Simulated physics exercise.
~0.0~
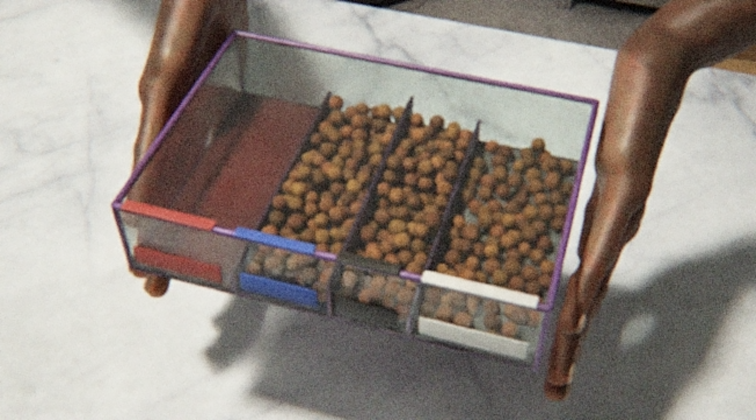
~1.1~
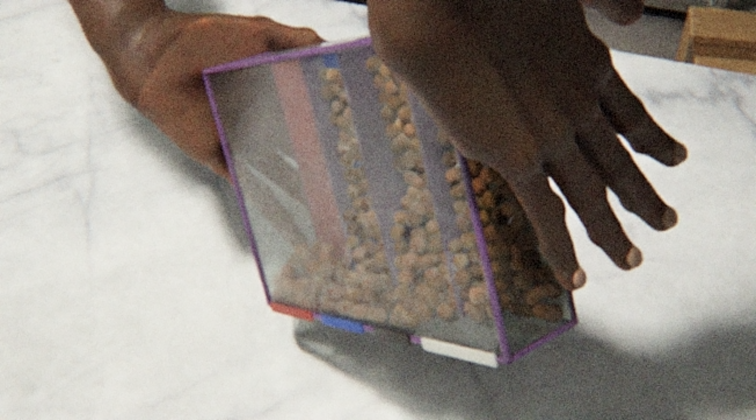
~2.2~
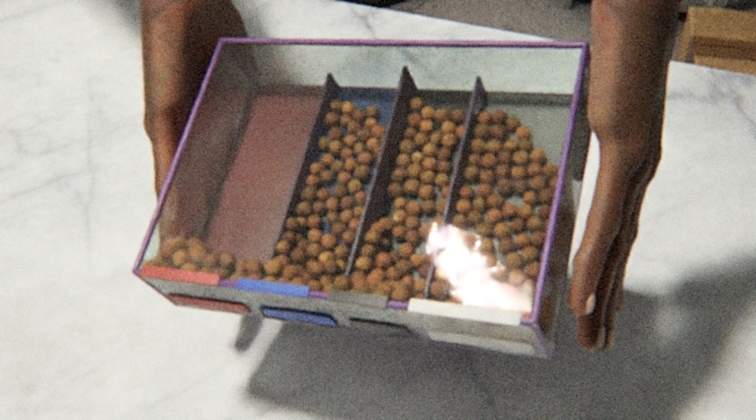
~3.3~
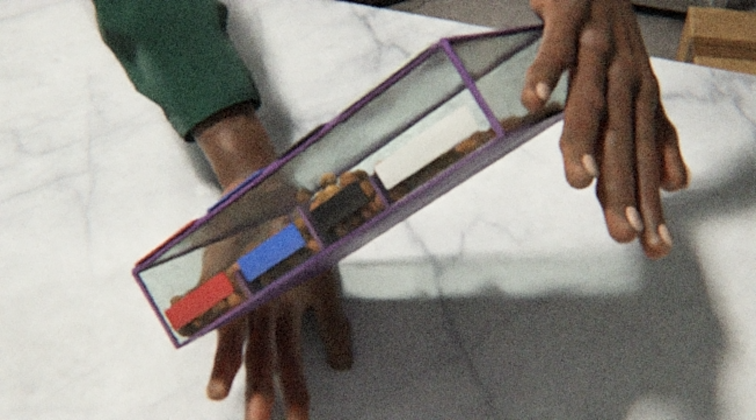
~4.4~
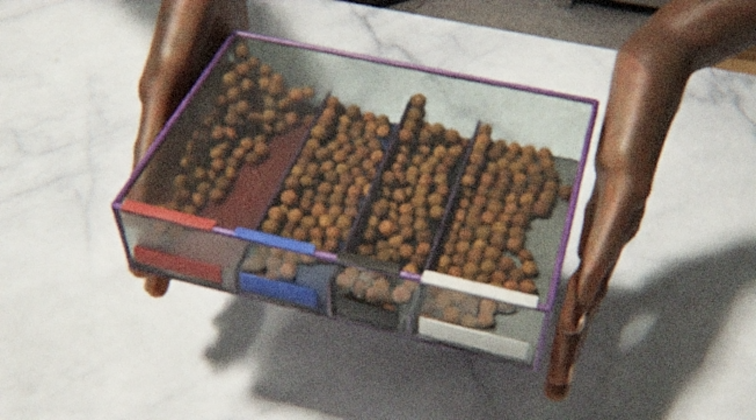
To begin with, two hands hold a clear lidded box with purple edges above a marble surface, its red section empty while brown balls fill the blue, black and white ones. The hands tip the box steeply, and the balls slide toward the labelled side. It then comes back nearly level, with some balls now lying along the front of the red section. Next the hands tilt it steeply another way, so the red end hangs low and the white end rises. Finally the box is level again, with balls in all four sections and a patch of red floor still bare.
